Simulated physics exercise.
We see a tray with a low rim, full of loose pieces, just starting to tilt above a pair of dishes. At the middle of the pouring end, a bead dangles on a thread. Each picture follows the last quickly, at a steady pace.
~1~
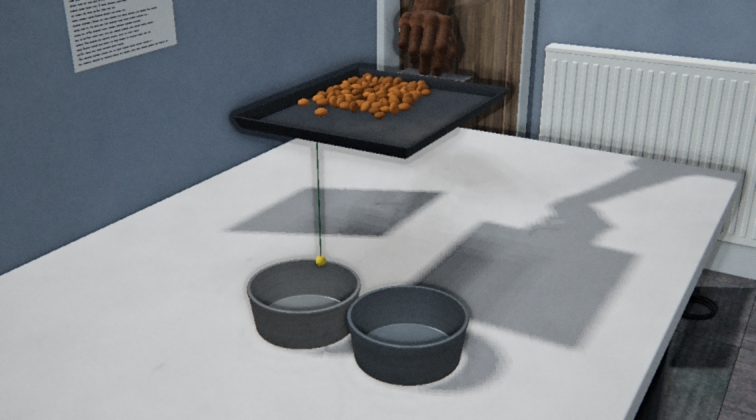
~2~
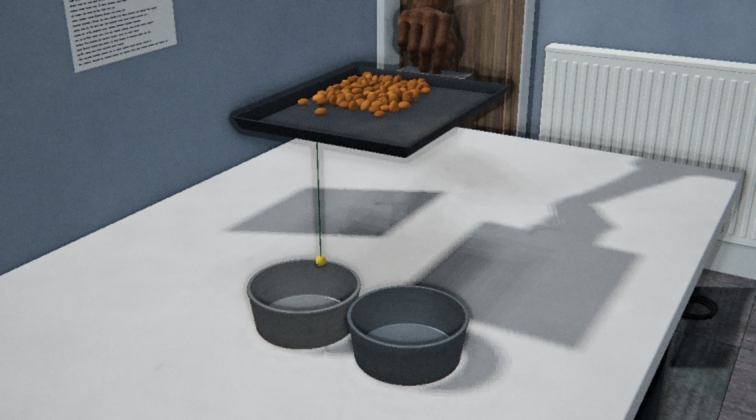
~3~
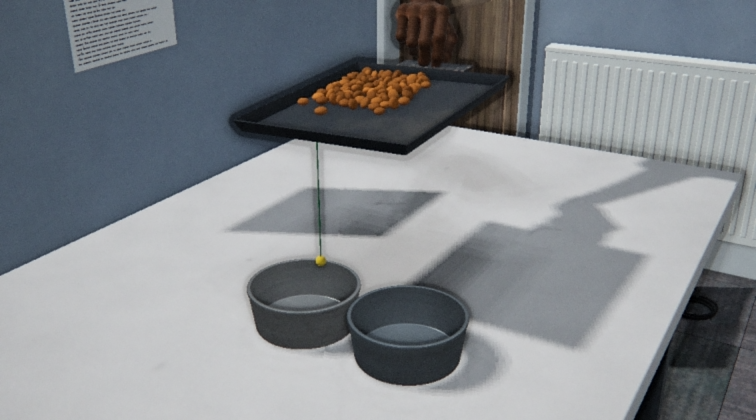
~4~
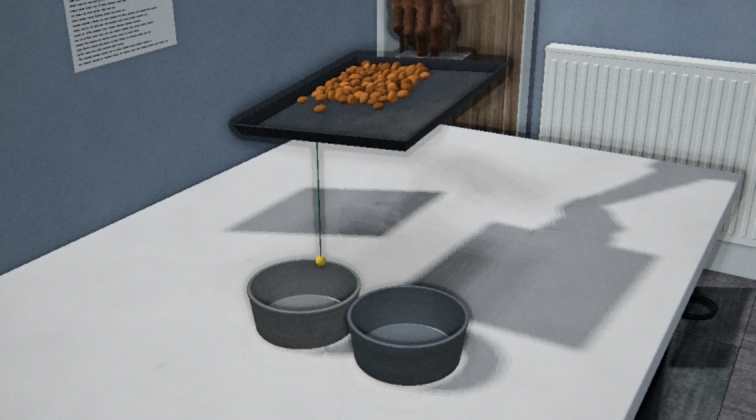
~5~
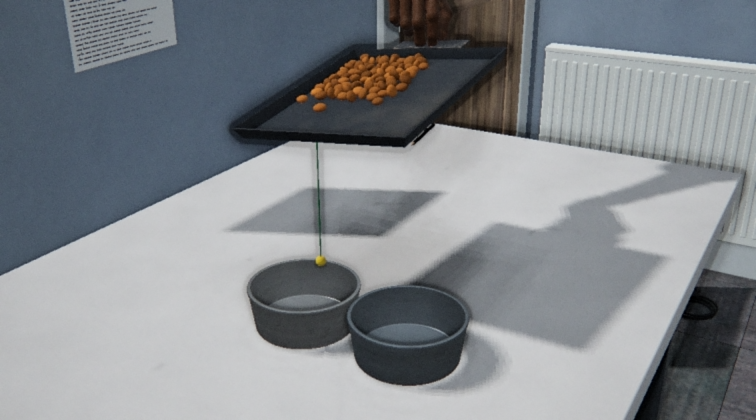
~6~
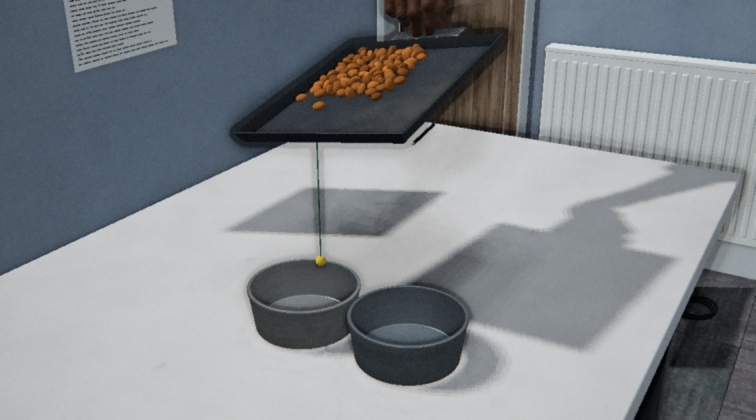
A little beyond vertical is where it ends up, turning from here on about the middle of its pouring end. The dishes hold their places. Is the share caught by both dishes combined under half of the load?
Yes, it is below half.
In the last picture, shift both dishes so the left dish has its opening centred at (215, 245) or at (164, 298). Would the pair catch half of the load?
Taking them in turn, it's beyond half and then short of half.
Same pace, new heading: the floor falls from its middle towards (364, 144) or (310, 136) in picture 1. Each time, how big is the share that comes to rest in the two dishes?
First case: 80 %; second case: 30 %.
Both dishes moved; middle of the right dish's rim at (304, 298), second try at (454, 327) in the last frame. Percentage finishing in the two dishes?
The first try yields 60% and the second yields 0%.
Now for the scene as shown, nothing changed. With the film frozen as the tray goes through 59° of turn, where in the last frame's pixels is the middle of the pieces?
Mark it at roughly (267, 133) in the final frame.
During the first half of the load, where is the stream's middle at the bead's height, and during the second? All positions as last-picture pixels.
First roughly (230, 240), then roughly (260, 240).
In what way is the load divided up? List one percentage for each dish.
Left dish: 0 per cent; right dish: 0 per cent.
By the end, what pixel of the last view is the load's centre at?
About (226, 295).
Shortly afterwards, tray tipped steeply; the bulk on the tray; near a quarter in the air.
Next, tray tipped right over; only a few in the left dish; all but a few outside both; only a few in the air.
Some moments later, tray tipped past a quarter turn; only a few in the left dish; all but a few outside both.
In the end, tray tipped past a quarter turn; none at all in the right dish; only a few in the left dish; all but a few outside both.
